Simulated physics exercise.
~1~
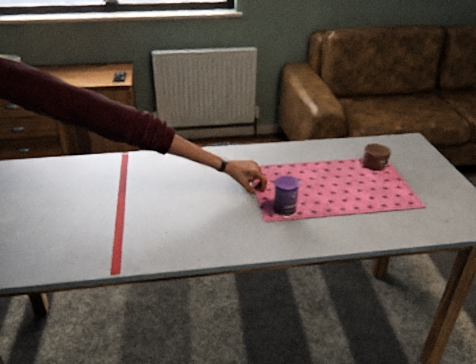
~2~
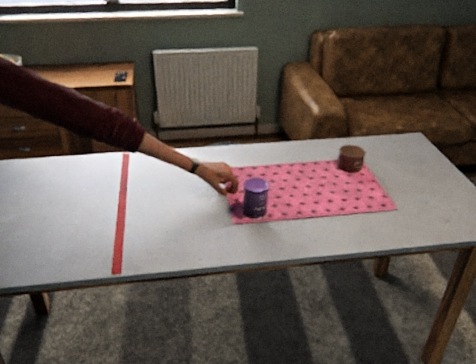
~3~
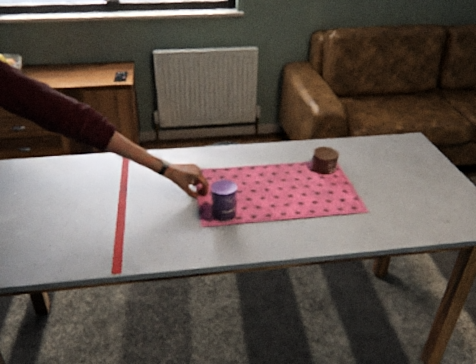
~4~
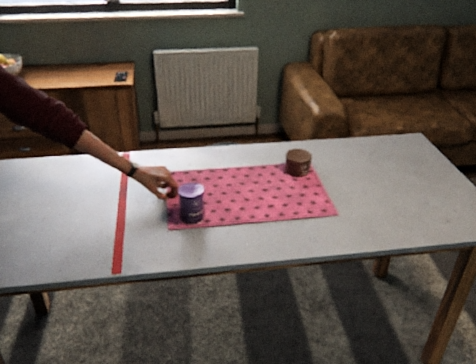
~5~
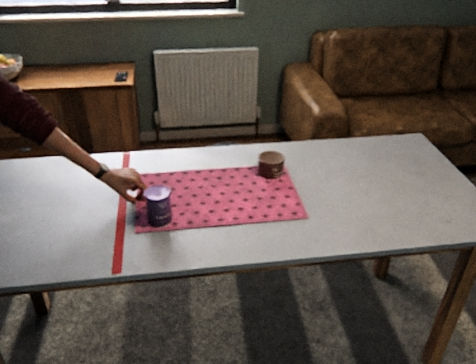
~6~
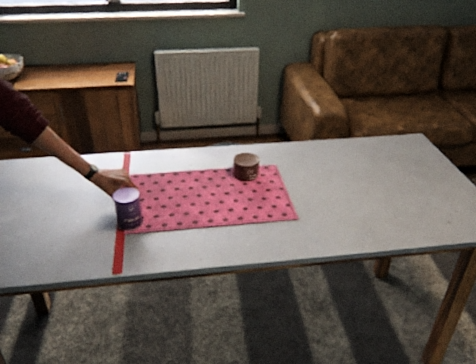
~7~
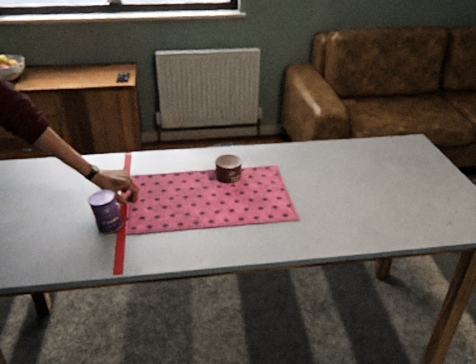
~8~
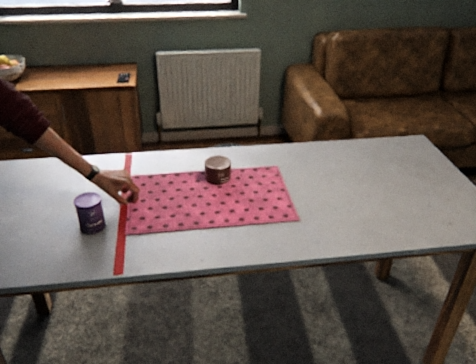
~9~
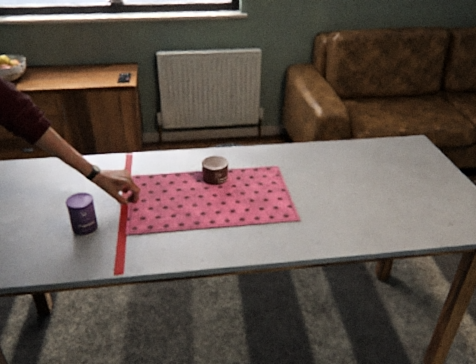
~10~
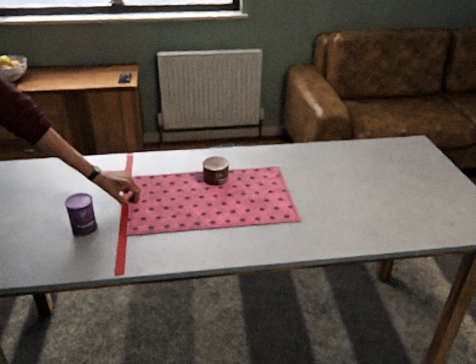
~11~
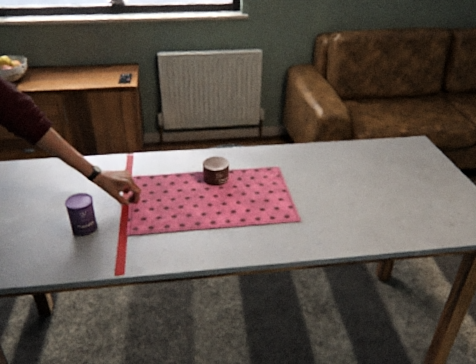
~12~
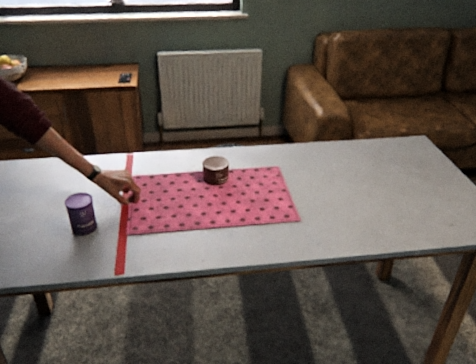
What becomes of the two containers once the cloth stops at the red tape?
The purple tin slides clear of the cloth and stands on the bare table to the left of the tape. The brown tub shifts a little but stays on the cloth.
